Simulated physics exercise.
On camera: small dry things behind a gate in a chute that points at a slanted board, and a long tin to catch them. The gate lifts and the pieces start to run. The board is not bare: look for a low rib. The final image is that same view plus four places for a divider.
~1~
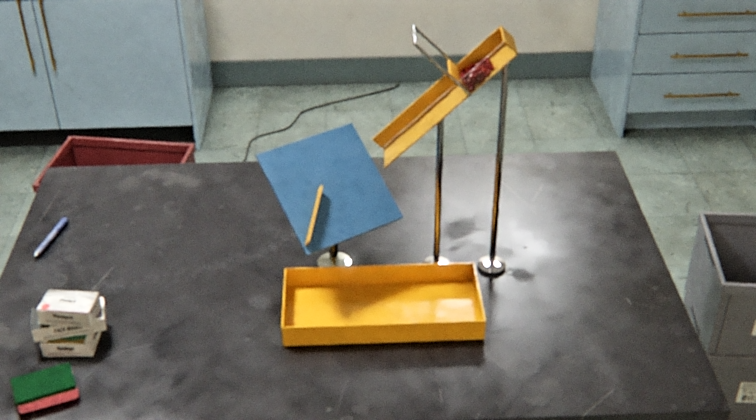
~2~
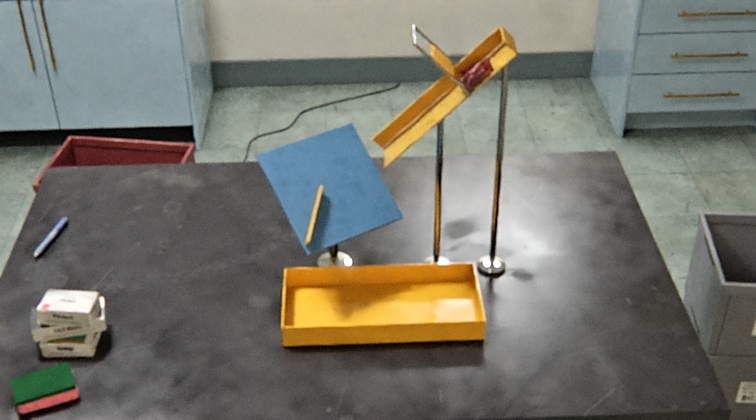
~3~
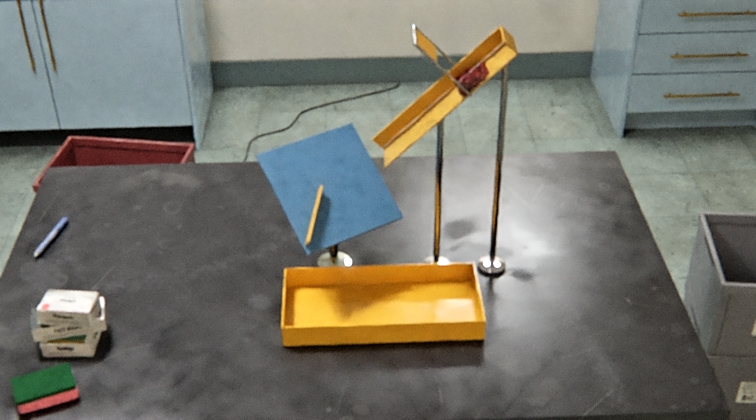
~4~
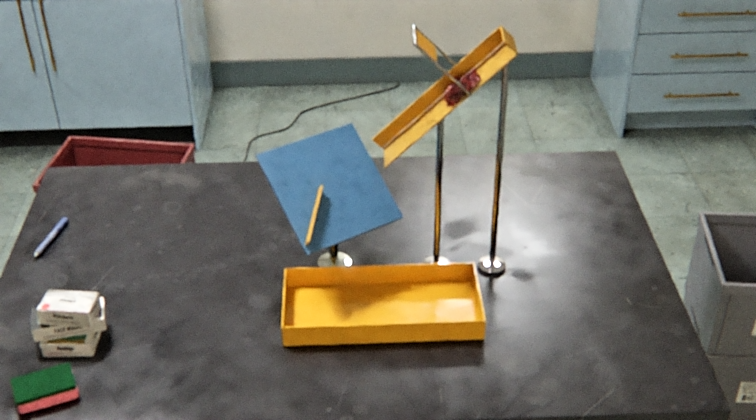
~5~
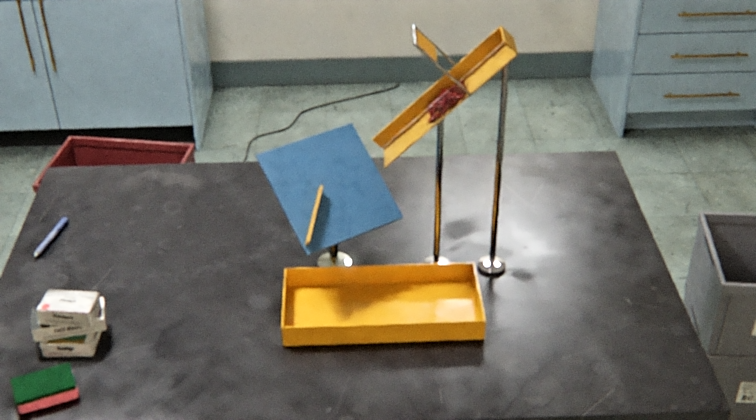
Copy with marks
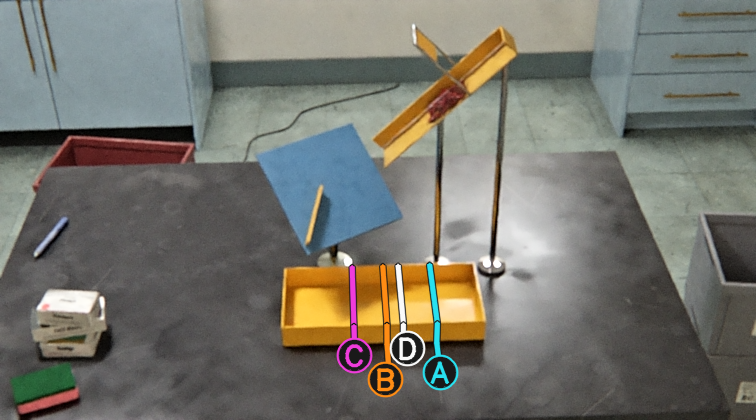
The video shows a raised yellow chute above a tilted blue board with a low rib and a long, empty yellow tin on a dark table, as a cluster of dark red pieces slides down the chute toward the left.
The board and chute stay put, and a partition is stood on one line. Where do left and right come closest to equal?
Line C does it best.
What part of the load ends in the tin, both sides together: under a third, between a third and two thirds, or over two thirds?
It is over two thirds.
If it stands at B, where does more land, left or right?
Left.
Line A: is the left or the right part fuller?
Left.
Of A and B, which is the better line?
B it is.
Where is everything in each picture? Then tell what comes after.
In the first picture, load behind the gate near (475, 72), kidney beans; lip of the chute near (385, 159), sloping fairly steeply.
In the second picture, middle of the board near (331, 186), tilted fairly steeply; middle of its low edge near (357, 236); of its high edge near (305, 138).
In the third picture, front corners of the tin near (282, 327) and (485, 320), empty; front of the load near (461, 92).
In the fourth picture, middle of the load near (459, 86); its front near (449, 104), close to a quarter of the way to the lip; rib from (322, 185) to (308, 242).
In the fifth picture, middle of the load near (448, 100); its front near (431, 120), close to half of the way to the lip.
On the marked copy, line A crosses the front rim at (437, 322); line B crosses the front rim at (386, 324); line C crosses the front rim at (353, 325); line D crosses the front rim at (403, 323).
For line A, of what is caught, all but a few on the left of the divider, only a few on the right.
For line B, of what is caught, the bulk on the left of the divider, close to a quarter on the right.
For line C, of what is caught, close to half on the left of the divider, close to half on the right.
For line D, of what is caught, all but a few on the left of the divider, a small share on the right.
